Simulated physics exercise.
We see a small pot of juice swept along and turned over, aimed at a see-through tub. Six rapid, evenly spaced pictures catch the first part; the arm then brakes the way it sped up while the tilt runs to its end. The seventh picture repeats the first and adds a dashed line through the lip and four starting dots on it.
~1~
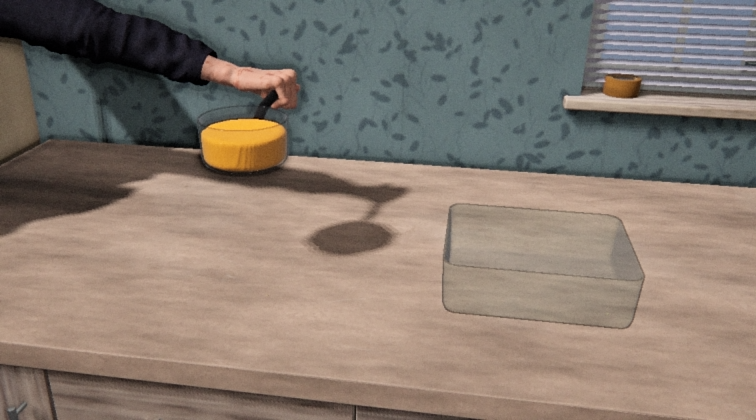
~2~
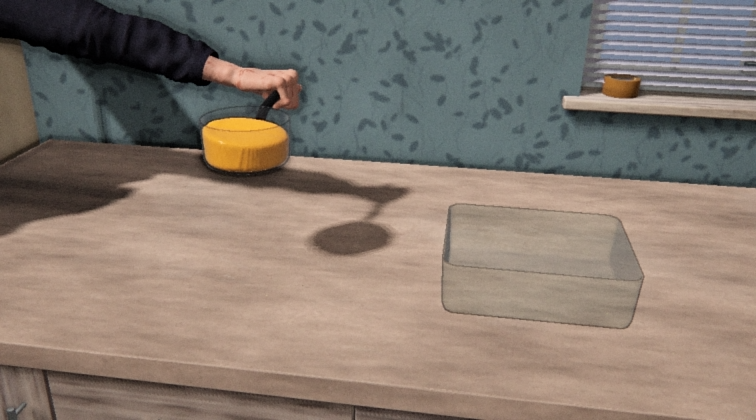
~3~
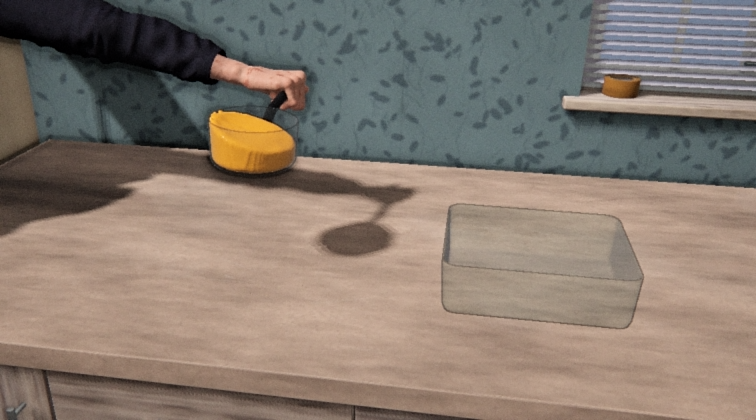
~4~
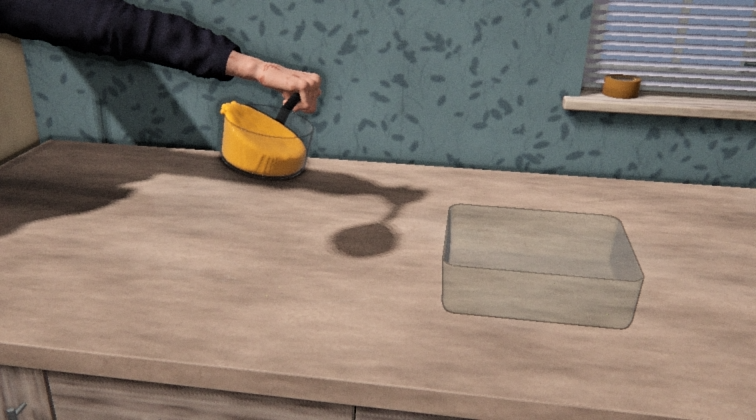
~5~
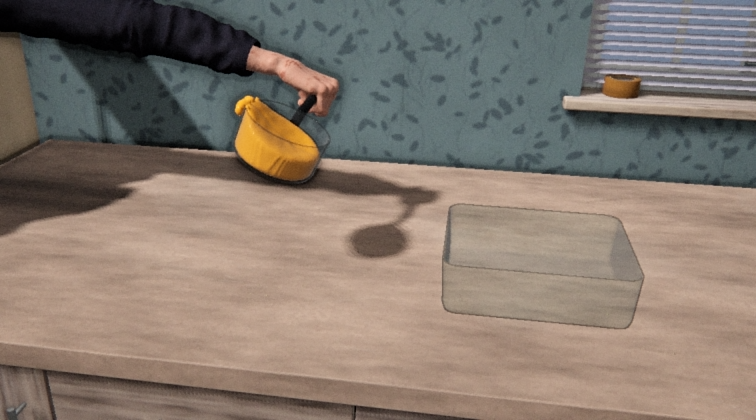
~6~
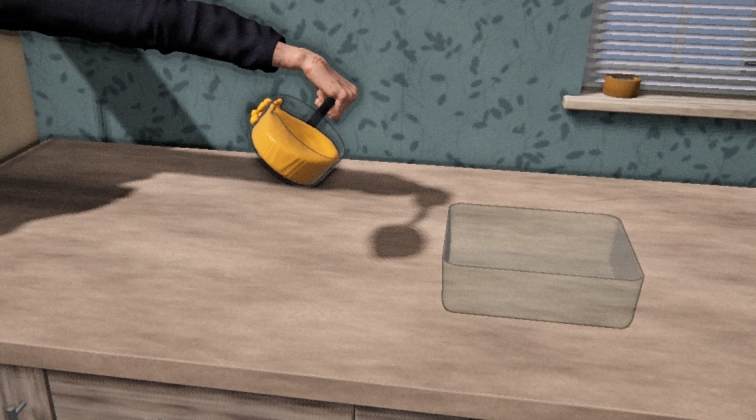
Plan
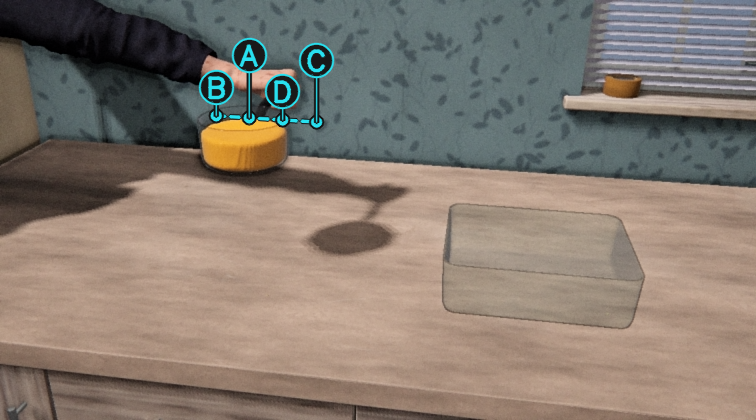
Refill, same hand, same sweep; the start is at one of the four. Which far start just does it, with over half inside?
Use dot C.
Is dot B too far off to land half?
Yes, that goes wrong.
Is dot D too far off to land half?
Yes, it does.
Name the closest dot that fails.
The answer is D.
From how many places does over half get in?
One of the four.
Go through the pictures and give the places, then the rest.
In the first picture, upright, lip at (285, 120); tub from (442, 308) to (632, 326); nothing has left yet.
In the second picture, upright, lip at (287, 120); nothing has left yet.
In the third picture, tipped about 3°, lip at (296, 123); nothing has left yet.
In the fourth picture, tipped about 12°, lip at (311, 131); juice is over the rim, down to (235, 110).
In the fifth picture, tipped about 24°, lip at (328, 142); juice is over the rim, down to (242, 111).
In the sixth picture, tipped about 40°, lip at (343, 154); juice is over the rim, down to (254, 122).
In cyan, A at (249, 117); B at (216, 115); C at (316, 122); D at (282, 119).
If A is chosen, about 0 % lands in the tub, 97 % falls short and 3 % goes beside or beyond.
If B is chosen, about 0 % lands in the tub, 100 % falls short.
If C is chosen, about 63 % lands in the tub, 24 % falls short and 13 % goes beside or beyond.
If D is chosen, about 21 % lands in the tub, 74 % falls short and 5 % goes beside or beyond.
